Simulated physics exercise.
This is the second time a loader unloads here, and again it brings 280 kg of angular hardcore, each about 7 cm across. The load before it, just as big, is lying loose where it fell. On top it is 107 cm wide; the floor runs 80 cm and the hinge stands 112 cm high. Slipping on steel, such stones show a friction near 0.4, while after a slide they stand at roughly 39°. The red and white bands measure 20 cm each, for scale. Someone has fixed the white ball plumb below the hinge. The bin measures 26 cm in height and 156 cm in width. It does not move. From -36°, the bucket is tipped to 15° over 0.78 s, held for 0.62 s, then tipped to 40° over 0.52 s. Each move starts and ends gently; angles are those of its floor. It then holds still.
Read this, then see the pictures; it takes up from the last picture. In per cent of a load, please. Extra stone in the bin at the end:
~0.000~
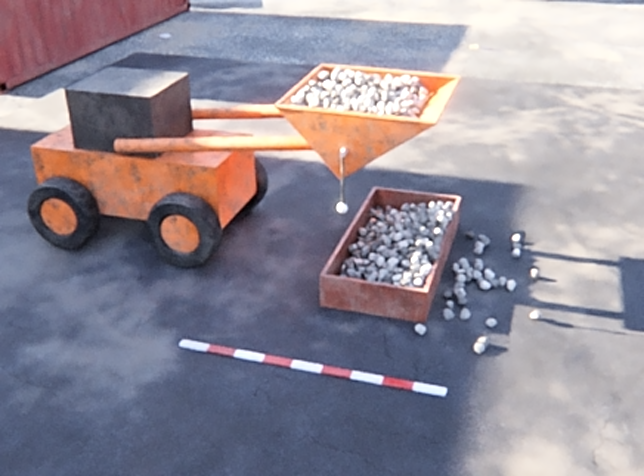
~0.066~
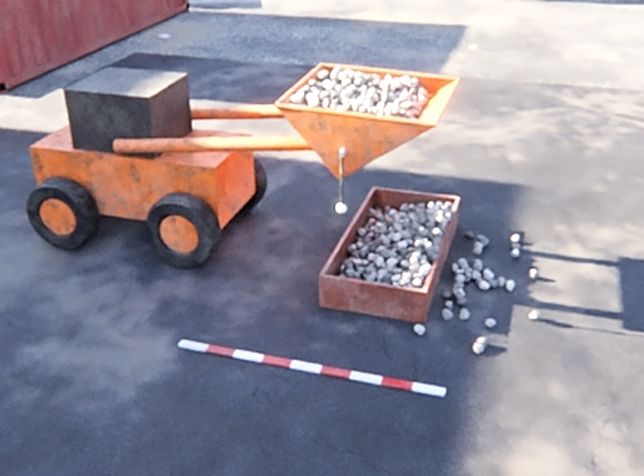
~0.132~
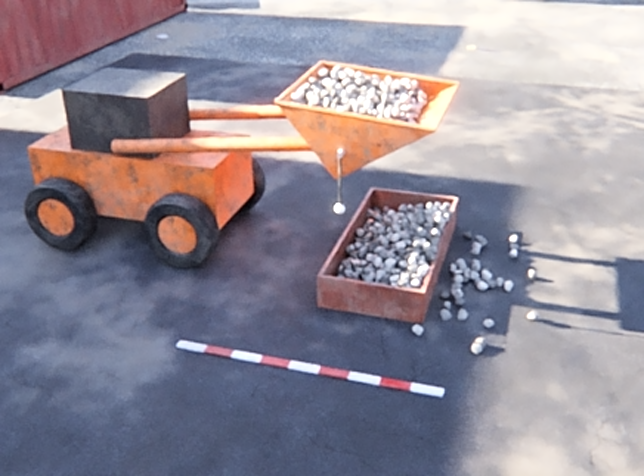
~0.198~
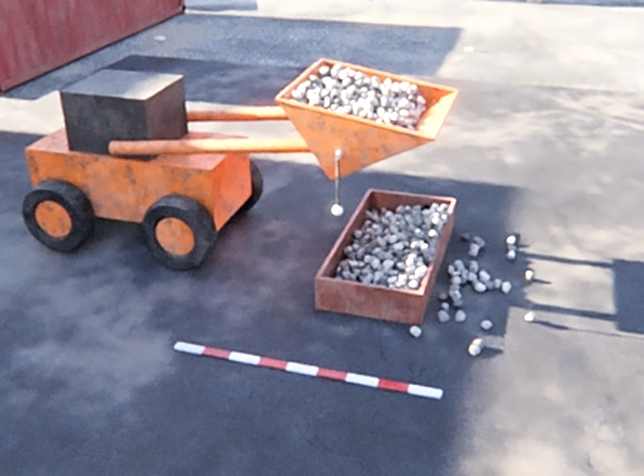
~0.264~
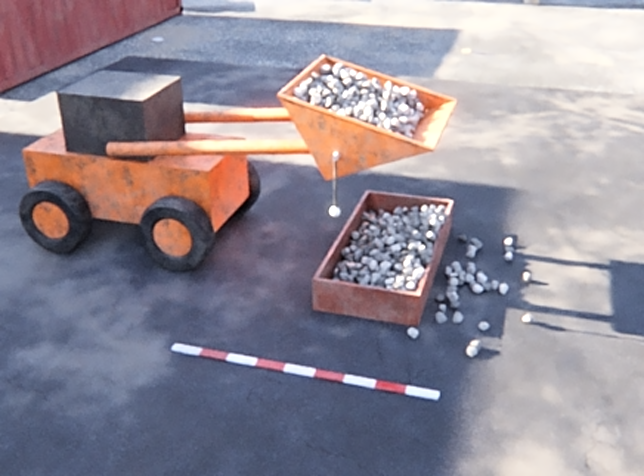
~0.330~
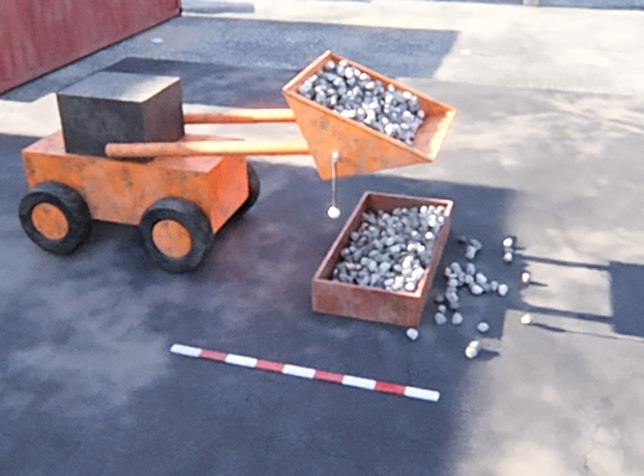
10 per cent.
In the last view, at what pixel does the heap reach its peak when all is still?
Expect the peak around (424, 232).
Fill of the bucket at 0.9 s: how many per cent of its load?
Close to 100 per cent of the load.
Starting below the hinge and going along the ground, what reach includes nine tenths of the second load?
Roughly 130 centimetres.
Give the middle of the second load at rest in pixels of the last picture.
(464, 267).
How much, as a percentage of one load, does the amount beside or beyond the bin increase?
About 90 percent.
After 0.6 s the floor is at 7°; in per cent of one load, 100 in the bucket, 93 in the bin, 7 beside or beyond the bin; the foremost stones are at (508, 280).
After 0.9 s the floor is at 15°; in per cent of one load, 100 in the bucket, 93 in the bin, 7 beside or beyond the bin; the foremost stones are at (508, 280).
After 2.4 s the floor is at 40°; in per cent of one load, 10 in the bucket, 118 in the bin, 72 beside or beyond the bin; the foremost stones are at (539, 293).
After 4.9 s the floor is at 40°; in per cent of one load, 0 in the bucket, 103 in the bin, 97 beside or beyond the bin; the foremost stones are at (559, 286). Net gain in the bin, 10.
